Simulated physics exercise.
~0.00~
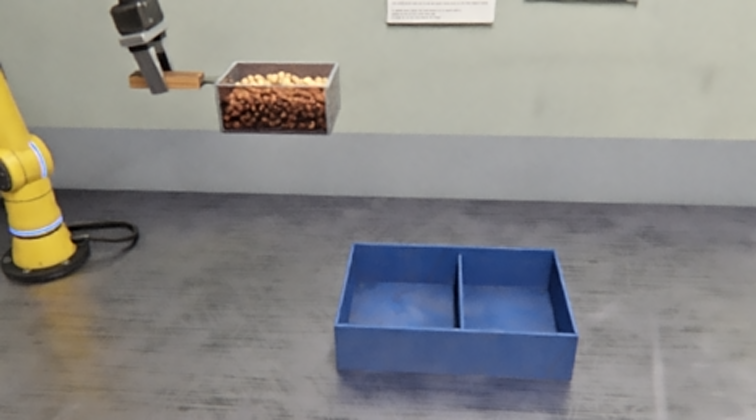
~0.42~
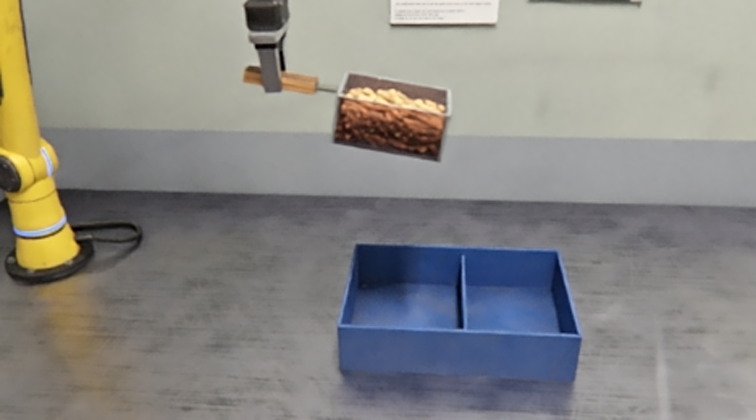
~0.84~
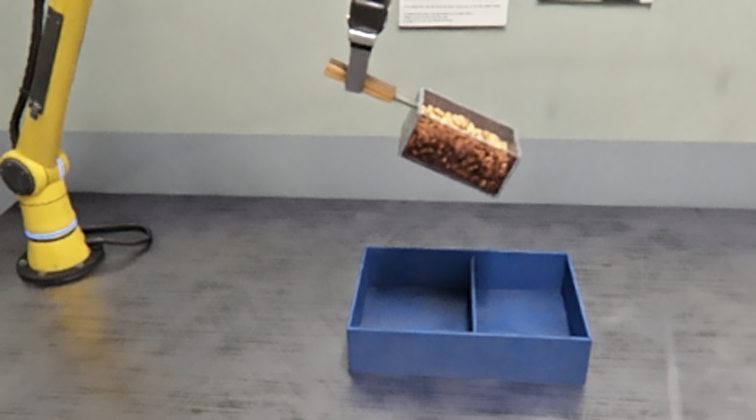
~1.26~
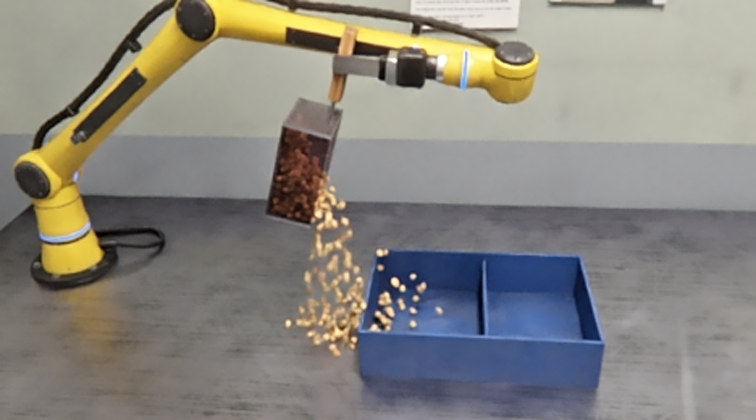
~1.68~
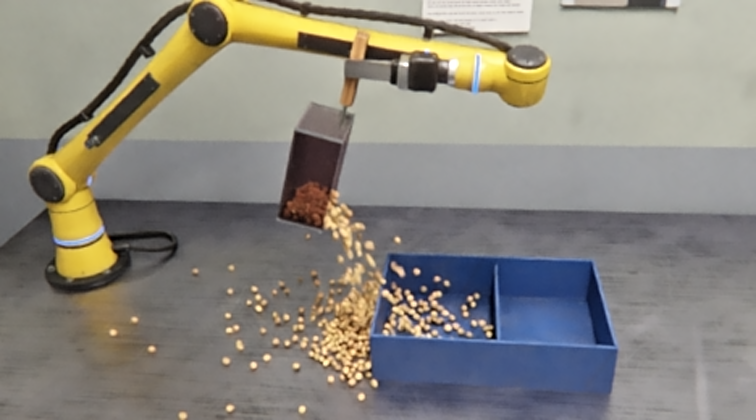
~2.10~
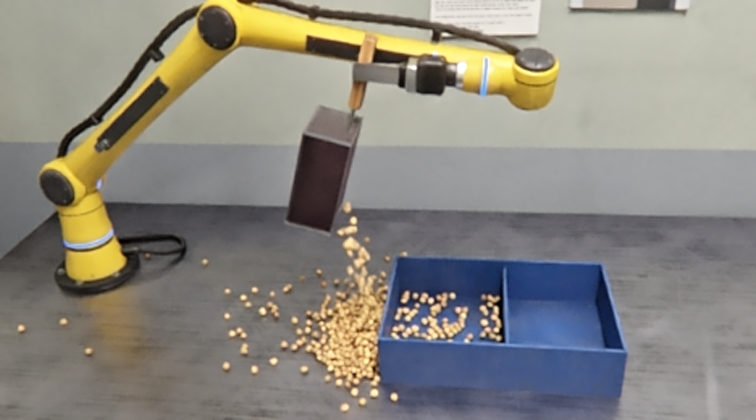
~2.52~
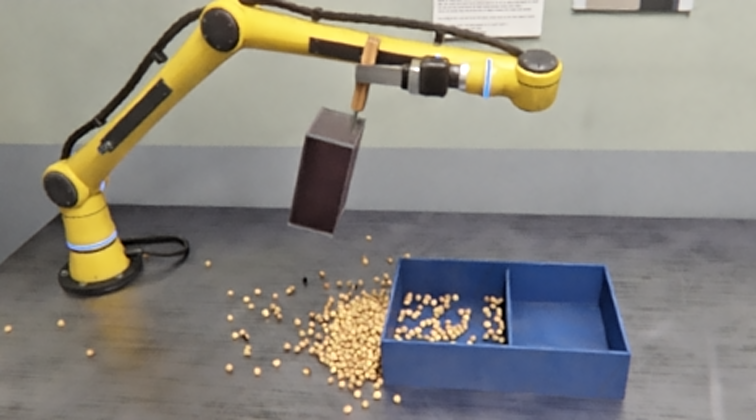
A yellow robot arm tips a box of chickpeas, spilling most beside a blue divided crate.
